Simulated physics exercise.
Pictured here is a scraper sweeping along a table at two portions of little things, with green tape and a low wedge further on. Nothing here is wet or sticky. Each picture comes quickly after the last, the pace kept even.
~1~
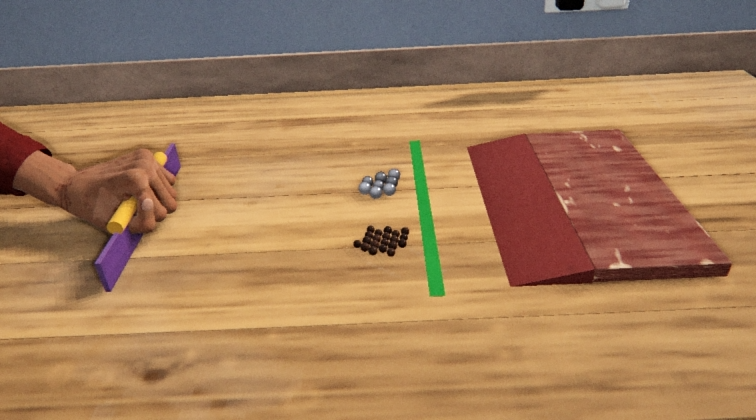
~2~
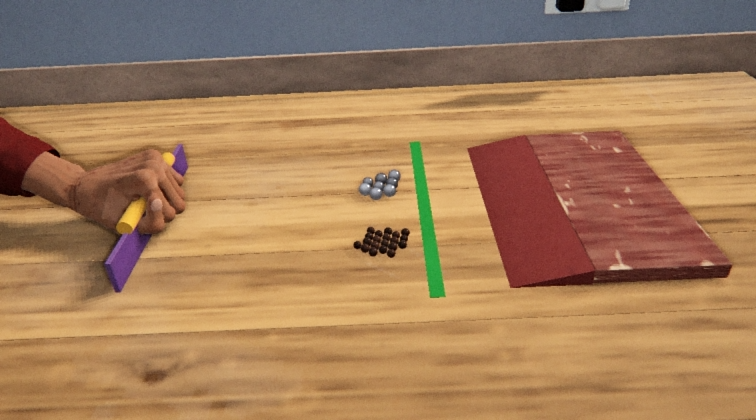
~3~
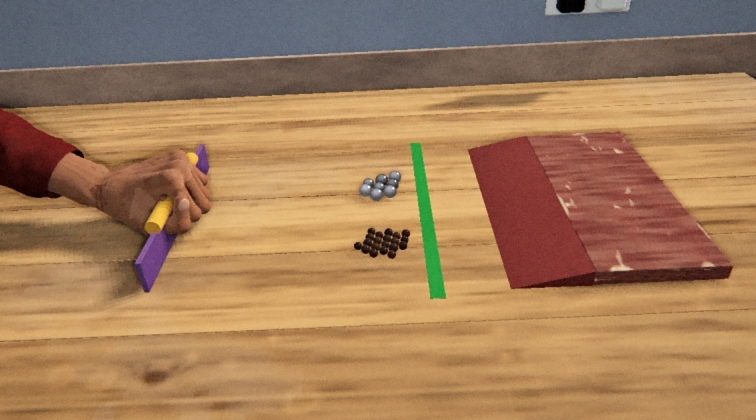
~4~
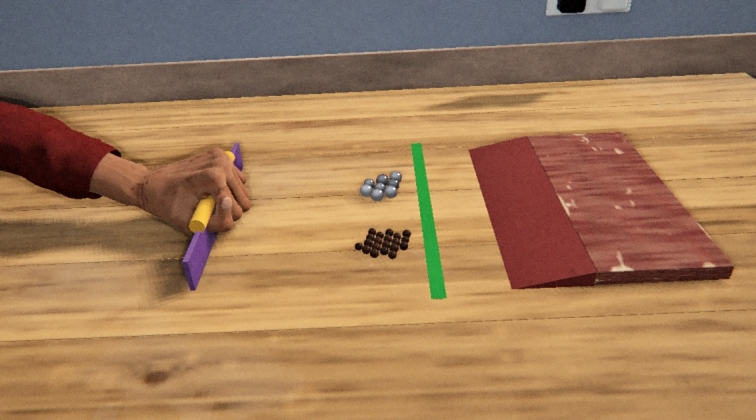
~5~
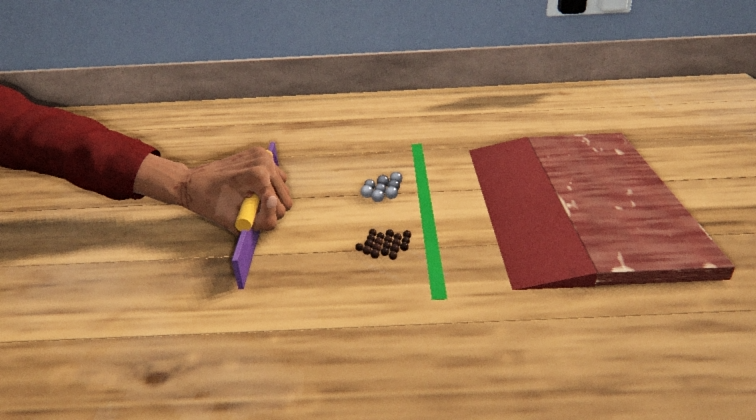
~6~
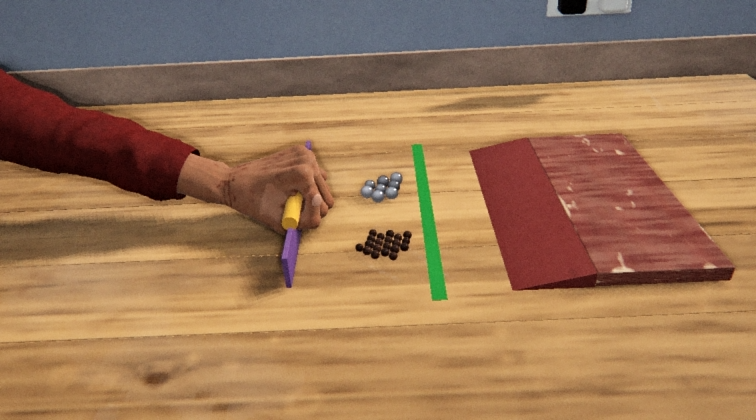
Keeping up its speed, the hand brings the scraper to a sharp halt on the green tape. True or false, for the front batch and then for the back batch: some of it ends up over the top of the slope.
Front batch: True; back batch: True.
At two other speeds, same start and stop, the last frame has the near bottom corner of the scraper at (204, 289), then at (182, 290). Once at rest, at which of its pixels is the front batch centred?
Roughly (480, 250), then (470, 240).
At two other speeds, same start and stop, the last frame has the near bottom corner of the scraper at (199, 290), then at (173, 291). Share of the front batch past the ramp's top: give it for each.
20 %, then 0 %.
Then, 0.11 s after the last picture, scraper still moving, near (377, 186); front batch all short of the ramp; back batch all short of the ramp.
Then, 0.24 s after the last picture, scraper stopped at the green tape; front batch a small part on the ramp, nearly all short of the ramp; back batch all short of the ramp.
Then, 0.52 s after the last picture, scraper stopped at the green tape; front batch nearly all past the top, a small part on the ramp; back batch all past the top.
By the end, scraper stopped at the green tape; front batch nearly all past the top, a small part short of the ramp; back batch all past the top.
